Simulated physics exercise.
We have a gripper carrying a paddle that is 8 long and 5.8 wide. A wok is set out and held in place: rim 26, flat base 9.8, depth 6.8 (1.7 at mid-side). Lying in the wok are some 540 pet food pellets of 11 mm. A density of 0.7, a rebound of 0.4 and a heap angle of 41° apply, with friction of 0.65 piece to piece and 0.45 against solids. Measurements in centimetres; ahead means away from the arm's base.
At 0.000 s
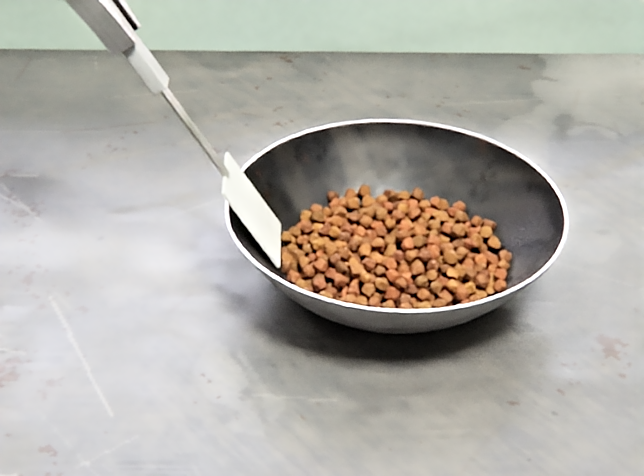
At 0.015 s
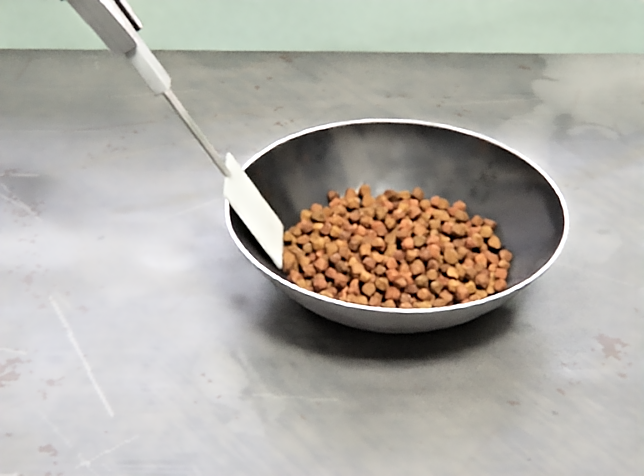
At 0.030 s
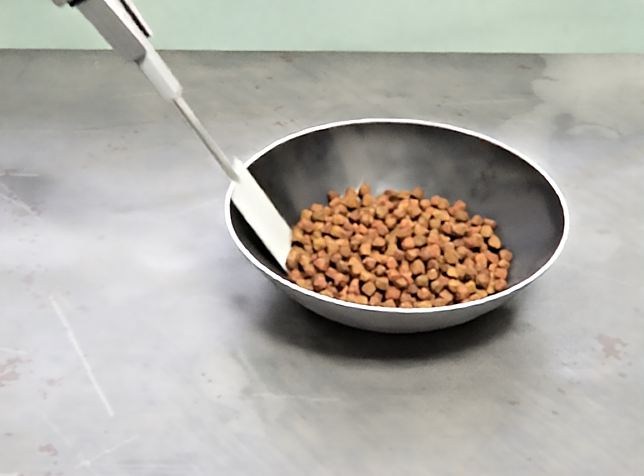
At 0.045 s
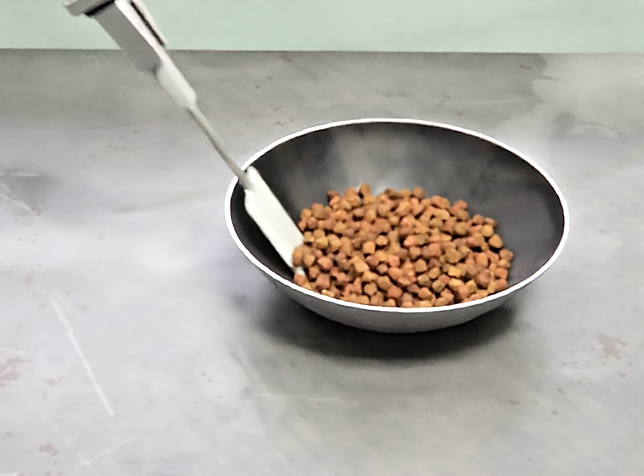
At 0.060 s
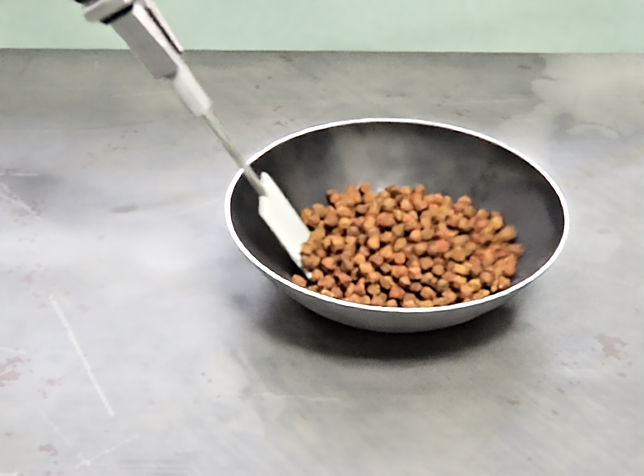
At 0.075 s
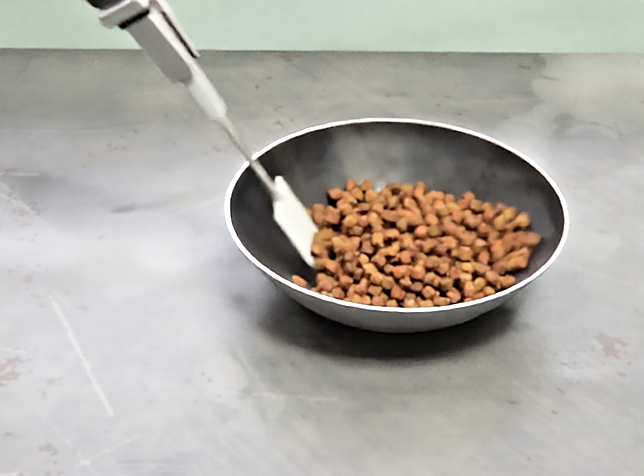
A gripper holding a pale paddle lowers its blade slightly and moves it to the right inside a dark wok of brown pellets, pushing the pile a short way toward the right side while the wok stays still.
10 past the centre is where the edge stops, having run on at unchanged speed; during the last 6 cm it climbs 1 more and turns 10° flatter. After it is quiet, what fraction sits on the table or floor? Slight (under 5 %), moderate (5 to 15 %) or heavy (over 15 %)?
Heavy.
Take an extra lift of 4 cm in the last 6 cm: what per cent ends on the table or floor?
Some 30 in a hundred.
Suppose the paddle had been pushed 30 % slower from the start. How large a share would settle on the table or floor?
Then roughly 30 percent.
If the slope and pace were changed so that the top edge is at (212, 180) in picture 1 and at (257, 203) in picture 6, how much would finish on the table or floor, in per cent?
Off the vessel, on the table or floor: Some 25 percent.
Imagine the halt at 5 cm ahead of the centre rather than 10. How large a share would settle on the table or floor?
It would come to roughly 5 percent.
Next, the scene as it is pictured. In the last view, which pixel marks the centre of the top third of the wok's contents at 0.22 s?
Near (511, 220).
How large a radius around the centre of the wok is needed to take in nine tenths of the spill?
Around 30 centimetres.
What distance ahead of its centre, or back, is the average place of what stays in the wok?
2.5 cm ahead.
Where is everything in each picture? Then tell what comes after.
In the first frame, paddle top edge at (225, 172), sloping 59°; upper third of the load around (387, 249), from x 285 to 505, top at y 190; 543 in the wok.
In the second frame, paddle top edge at (227, 173), sloping 59°; upper third of the load around (386, 250), from x 285 to 505, top at y 190.
In the third frame, paddle top edge at (235, 179), sloping 59°; upper third of the load around (387, 248), from x 290 to 505, top at y 190.
In the fourth frame, paddle top edge at (249, 187), sloping 59°; upper third of the load around (385, 247), from x 295 to 505, top at y 190.
In the fifth frame, paddle top edge at (264, 193), sloping 59°; upper third of the load around (399, 243), from x 300 to 515, top at y 190.
In the sixth frame, paddle top edge at (278, 197), sloping 59°; upper third of the load around (418, 240), from x 300 to 530, top at y 185; 543 in the wok.
By 0.15 s, sloping 59°, highest piece 9 above the table; 542 in the wok, 1 on the blade or in flight.
By 0.22 s, sloping 56°, highest piece 9 above the table; 532 in the wok, 11 on the blade or in flight.
By 0.46 s, sloping 49°, highest piece 9 above the table; 352 in the wok, 86 on the table or floor, 105 on the blade or in flight.
By 1.51 s, sloping 49°, highest piece 6 above the table; 352 in the wok, 191 on the table or floor.
Final count, 352 in the wok, 191 on the table or floor. That is 35 % on the table or floor.
